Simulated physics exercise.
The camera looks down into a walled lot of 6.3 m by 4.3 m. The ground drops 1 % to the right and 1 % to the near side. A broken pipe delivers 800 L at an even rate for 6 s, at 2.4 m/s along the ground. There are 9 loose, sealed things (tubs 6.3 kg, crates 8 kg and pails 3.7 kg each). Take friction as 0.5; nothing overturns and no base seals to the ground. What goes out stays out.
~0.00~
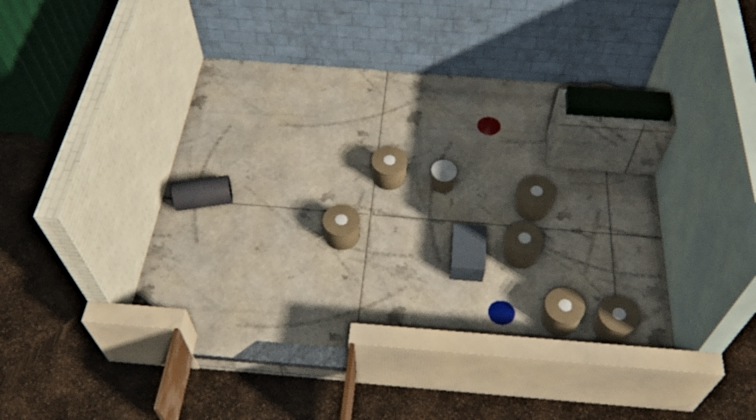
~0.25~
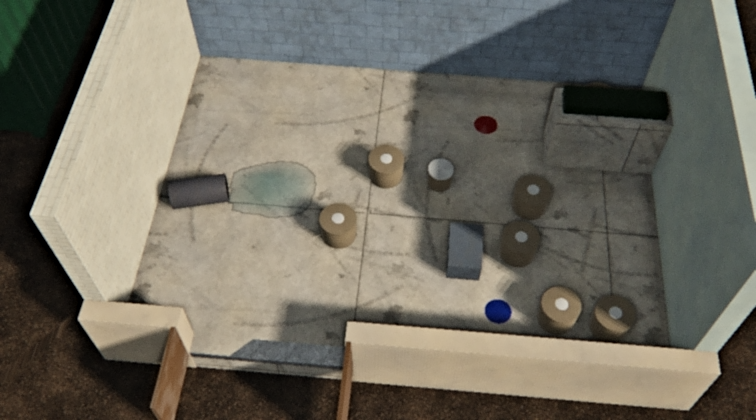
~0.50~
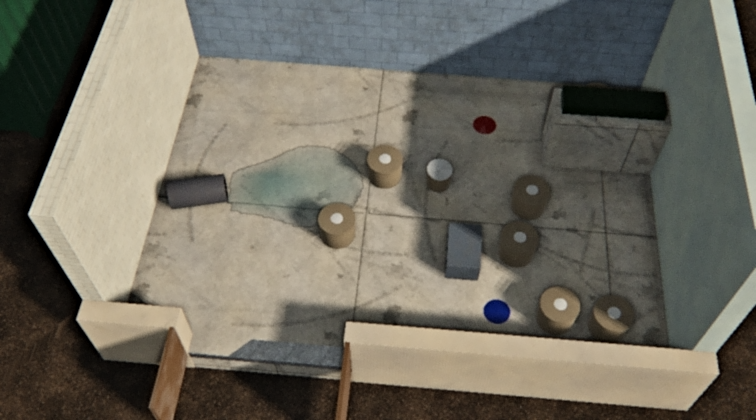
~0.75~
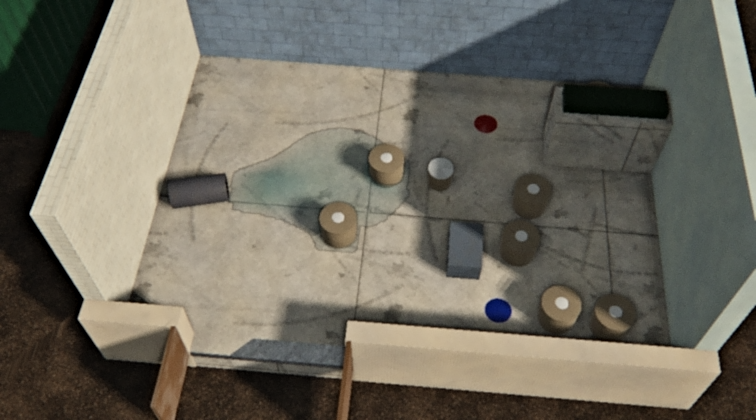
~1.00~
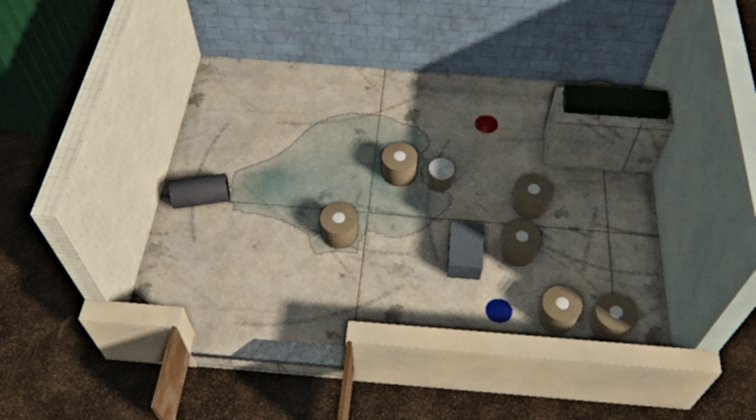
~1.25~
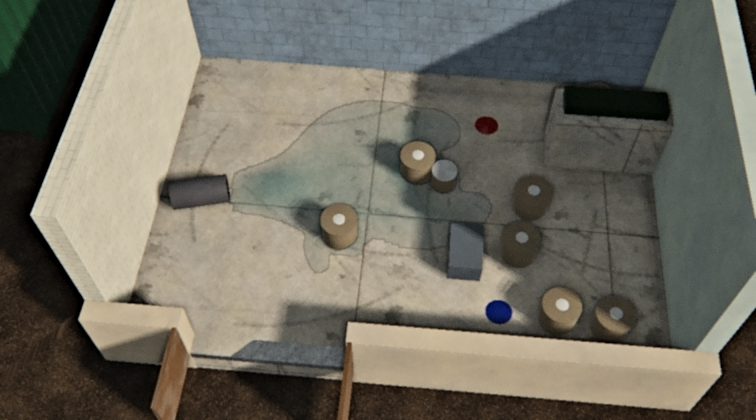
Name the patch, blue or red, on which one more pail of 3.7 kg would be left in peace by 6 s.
Put it on blue.
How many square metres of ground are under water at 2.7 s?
About 13 m2.
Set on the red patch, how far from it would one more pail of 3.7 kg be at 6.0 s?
About 200 cm.
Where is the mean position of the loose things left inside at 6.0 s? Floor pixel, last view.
At about (561, 228).
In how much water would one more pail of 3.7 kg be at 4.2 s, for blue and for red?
In turn 1 and 6 cm.
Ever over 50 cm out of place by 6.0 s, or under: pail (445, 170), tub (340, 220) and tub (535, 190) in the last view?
In that order: Past it, short of it, over.
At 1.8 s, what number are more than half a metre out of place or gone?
1 of them.
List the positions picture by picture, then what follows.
In the first frame, a tub at (389, 160) rests on the ground; a pail at (444, 170), on the bottom; the blue patch at (502, 313); the red patch at (489, 126); water covers 0.0 m2; 0 of 9 have shifted.
In the second frame, a tub at (386, 159) rests on the ground; a pail at (441, 169) rests on the ground; the blue patch at (498, 311); the red patch at (486, 125); 0.7 m2 under water; 0 of 9 have shifted.
In the third frame, a tub at (385, 159), on the bottom; a pail at (440, 169), on the bottom; the blue patch at (497, 312); the red patch at (485, 125); 1.5 m2 under water; 0 of 9 have shifted.
In the fourth frame, a tub at (386, 158), on the bottom; a pail at (441, 168) rests on the ground; the blue patch at (498, 311); the red patch at (486, 124); water covers 2.5 m2; 0 of 9 have shifted.
In the fifth frame, a tub at (400, 156), on the bottom, 17 cm from its start; a pail at (441, 168) rests on the ground; the blue patch at (499, 311); the red patch at (486, 124); 3.7 m2 under water; 1 of 9 have shifted.
In the sixth frame, a tub at (418, 155), on the bottom, 40 cm from its start; a pail at (444, 170) rests on the ground, 4 cm from its start; the blue patch at (499, 312); the red patch at (487, 125); 5.0 m2 under water; 1 of 9 have shifted.
After 1.8 s on blue it would be 0 cm off in 0 cm of water; on red it would be 0 cm off in 2 cm of water.
After 2.7 s on blue it would be 0 cm off in 0 cm of water; on red it would be 49 cm off in 3 cm of water.
After 4.2 s on blue it would be 1 cm off in 1 cm of water; on red it would be 152 cm off in 6 cm of water.
After 6.0 s on blue it would be 1 cm off in 2 cm of water; on red it would be 207 cm off in 14 cm of water.
